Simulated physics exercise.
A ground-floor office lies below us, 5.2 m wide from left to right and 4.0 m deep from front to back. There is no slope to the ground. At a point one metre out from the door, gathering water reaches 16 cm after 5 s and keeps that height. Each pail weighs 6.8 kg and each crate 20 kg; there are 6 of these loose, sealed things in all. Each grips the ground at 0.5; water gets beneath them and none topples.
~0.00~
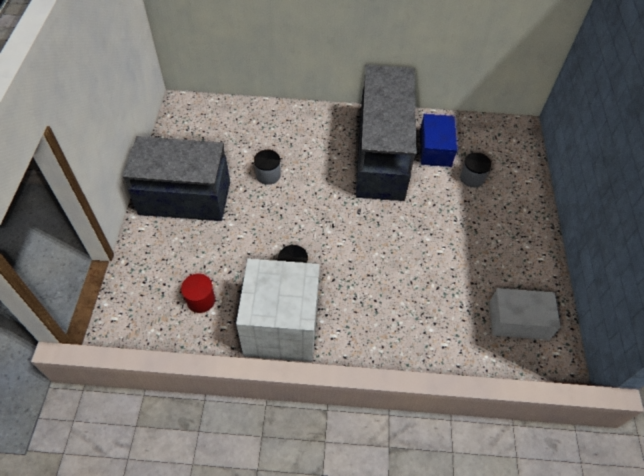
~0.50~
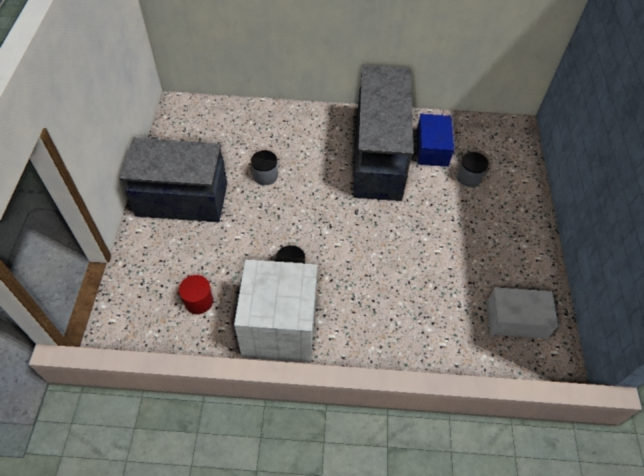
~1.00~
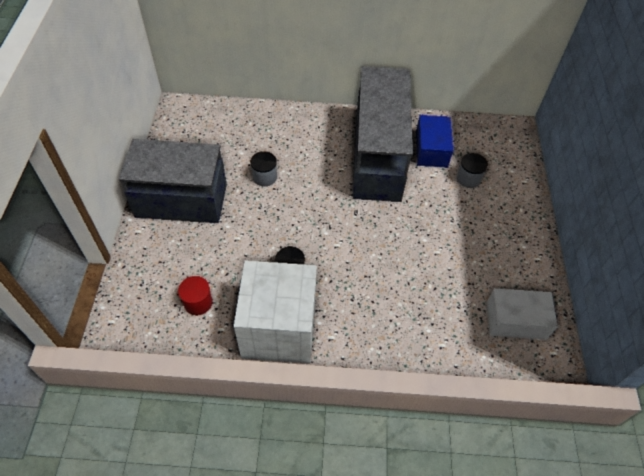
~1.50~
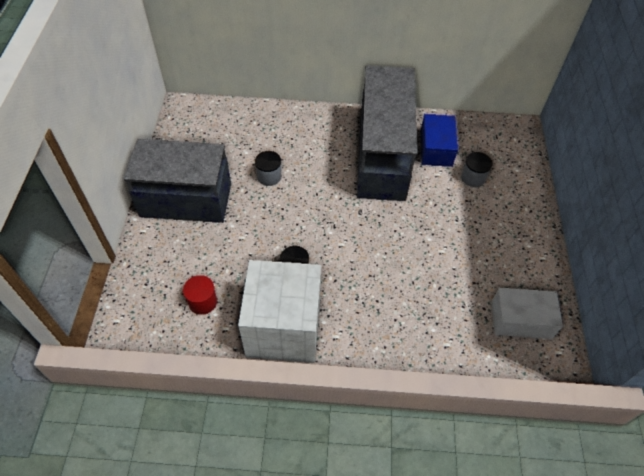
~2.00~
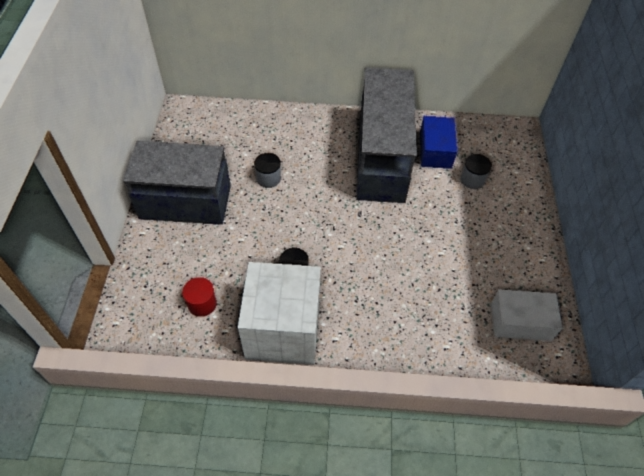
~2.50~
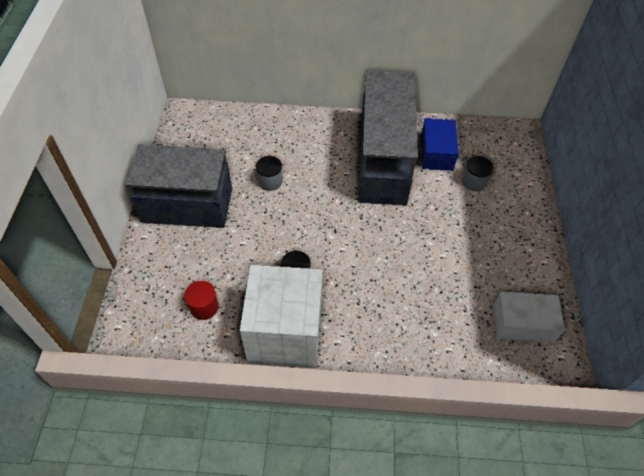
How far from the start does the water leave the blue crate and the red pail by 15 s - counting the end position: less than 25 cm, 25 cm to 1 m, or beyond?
By then the blue crate hardly moves and the red pail covers a big distance.
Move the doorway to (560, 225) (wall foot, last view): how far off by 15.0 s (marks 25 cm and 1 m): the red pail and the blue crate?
Red pail: No real movement; blue crate: No real movement.
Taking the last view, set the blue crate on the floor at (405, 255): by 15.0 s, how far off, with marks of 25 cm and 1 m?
Here it is nearly still.
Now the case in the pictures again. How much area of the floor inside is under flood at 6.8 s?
At that time the wet patch spans about 8.0 m2.
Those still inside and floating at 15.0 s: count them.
Of them, 0.
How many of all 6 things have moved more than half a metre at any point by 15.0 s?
By my count, 1.
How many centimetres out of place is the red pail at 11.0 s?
Shift: About 200 cm.
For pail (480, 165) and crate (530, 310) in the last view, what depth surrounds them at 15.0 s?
Close to 4 and 5 centimetres.
After 3.5 s the blue crate is near (441, 136), 0.0 m from its start, aground; the red pail is near (200, 294), 0.0 m from its start, aground; 0 afloat.
After 6.8 s the blue crate is near (441, 136), 0.0 m from its start, aground; the red pail is near (227, 286), 0.3 m from its start, afloat; 1 afloat.
After 11.0 s the blue crate is near (441, 136), 0.0 m from its start, aground; the red pail is near (331, 169), 2.2 m from its start, aground; 0 afloat.
After 15.0 s the blue crate is near (441, 136), 0.0 m from its start, aground; the red pail is near (290, 108), 2.9 m from its start, aground; 0 afloat.
